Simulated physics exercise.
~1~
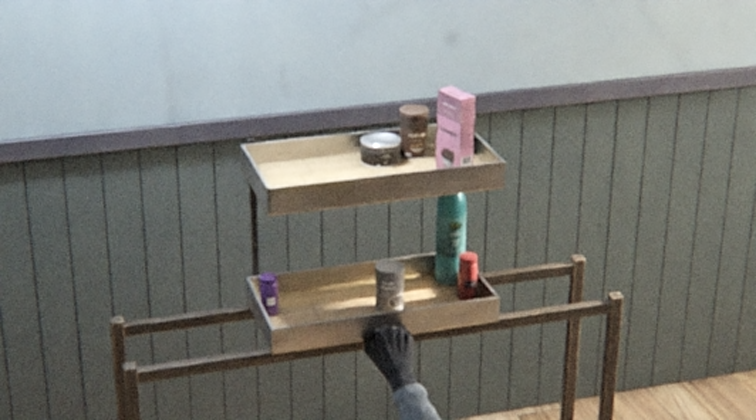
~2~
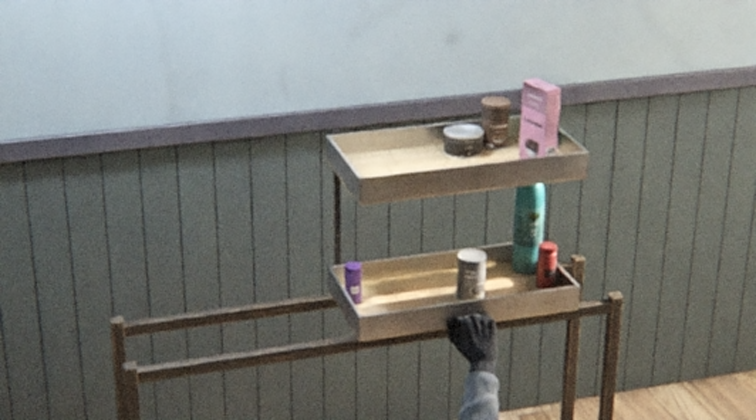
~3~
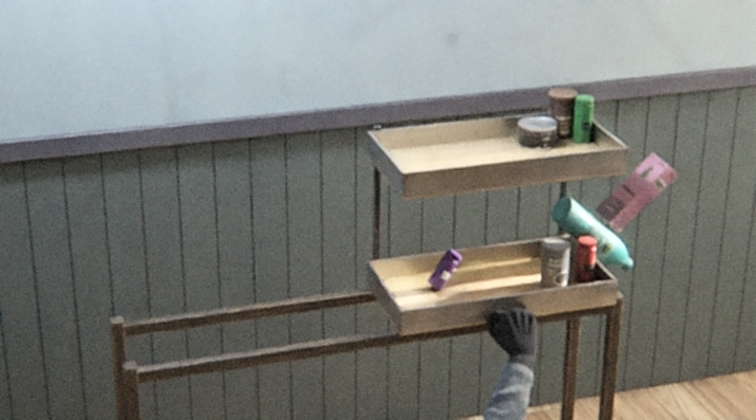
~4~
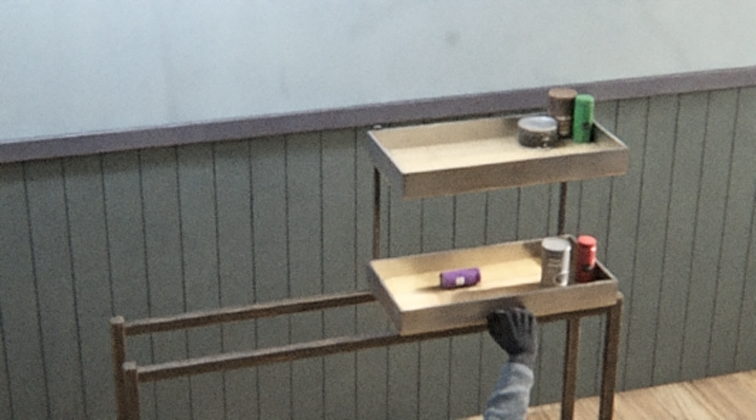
A gloved hand shoves a two-level tray right, toppling a purple shaker as two items fall off.
